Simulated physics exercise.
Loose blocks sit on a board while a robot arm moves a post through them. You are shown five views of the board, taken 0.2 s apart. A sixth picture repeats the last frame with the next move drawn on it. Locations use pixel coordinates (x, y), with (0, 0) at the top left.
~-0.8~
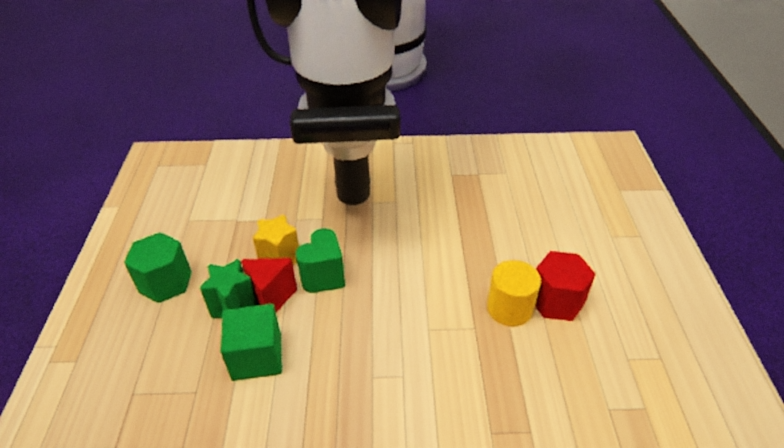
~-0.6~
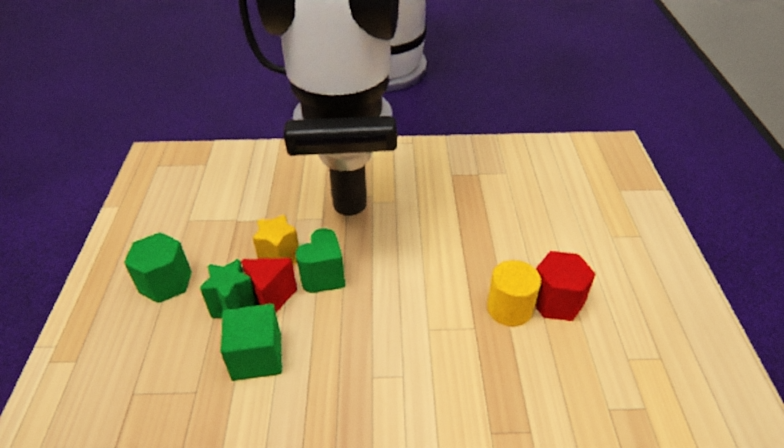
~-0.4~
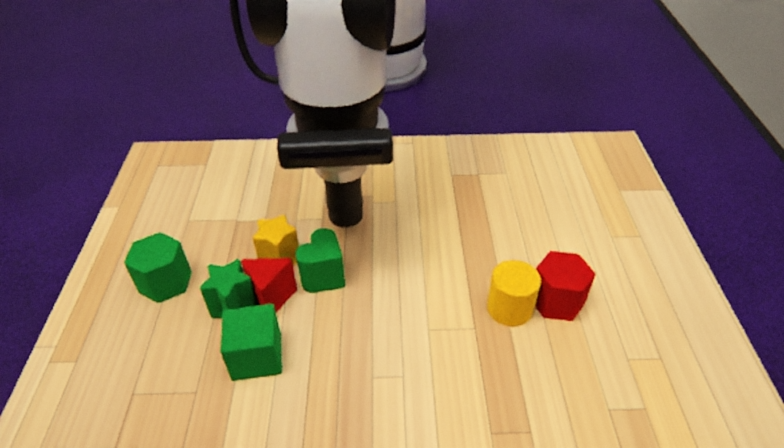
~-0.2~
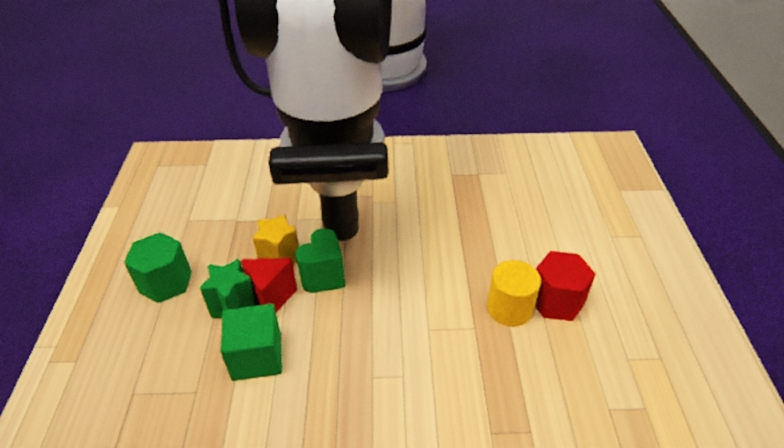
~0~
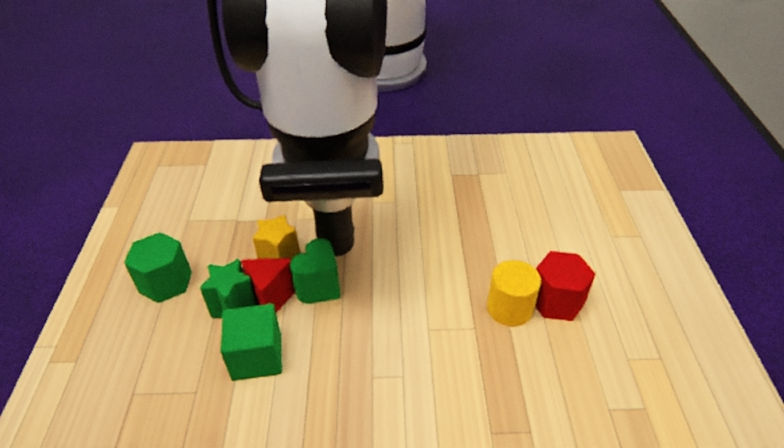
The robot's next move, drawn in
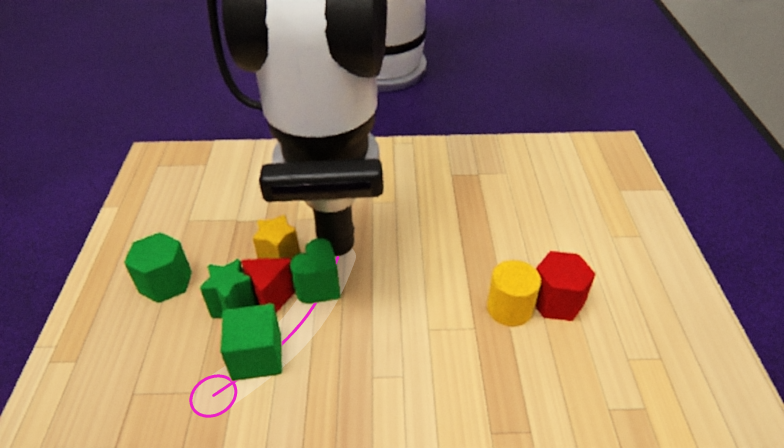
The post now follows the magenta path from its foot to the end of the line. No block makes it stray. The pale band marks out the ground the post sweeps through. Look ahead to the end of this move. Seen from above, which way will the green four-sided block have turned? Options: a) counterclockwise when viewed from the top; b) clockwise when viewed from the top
I choose b.
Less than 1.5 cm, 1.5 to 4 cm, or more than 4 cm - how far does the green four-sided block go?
I reckon it covers more than 4 cm.
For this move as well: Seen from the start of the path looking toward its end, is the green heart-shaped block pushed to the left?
Yes.
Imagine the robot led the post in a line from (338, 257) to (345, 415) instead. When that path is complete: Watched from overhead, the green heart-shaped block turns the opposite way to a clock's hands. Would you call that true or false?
That claim is false.
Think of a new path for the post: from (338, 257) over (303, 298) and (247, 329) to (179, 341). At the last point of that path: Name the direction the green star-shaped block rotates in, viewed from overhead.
It turns round clockwise.
Drawn move, from (338, 257) over (315, 304) and (274, 351) to (213, 396).
What follows on the original path. One third of the way, post at (313, 291); green four-sided block at (230, 344); green heart-shaped block at (288, 310).
Two thirds of the way, post at (270, 339); green four-sided block at (216, 368), turned 65° clockwise; green heart-shaped block at (271, 361), turned 60° anticlockwise.
At the end, post at (208, 383); green four-sided block at (168, 421), turned 55° clockwise; red triangle still; green heart-shaped block at (260, 375), turned 110° anticlockwise.
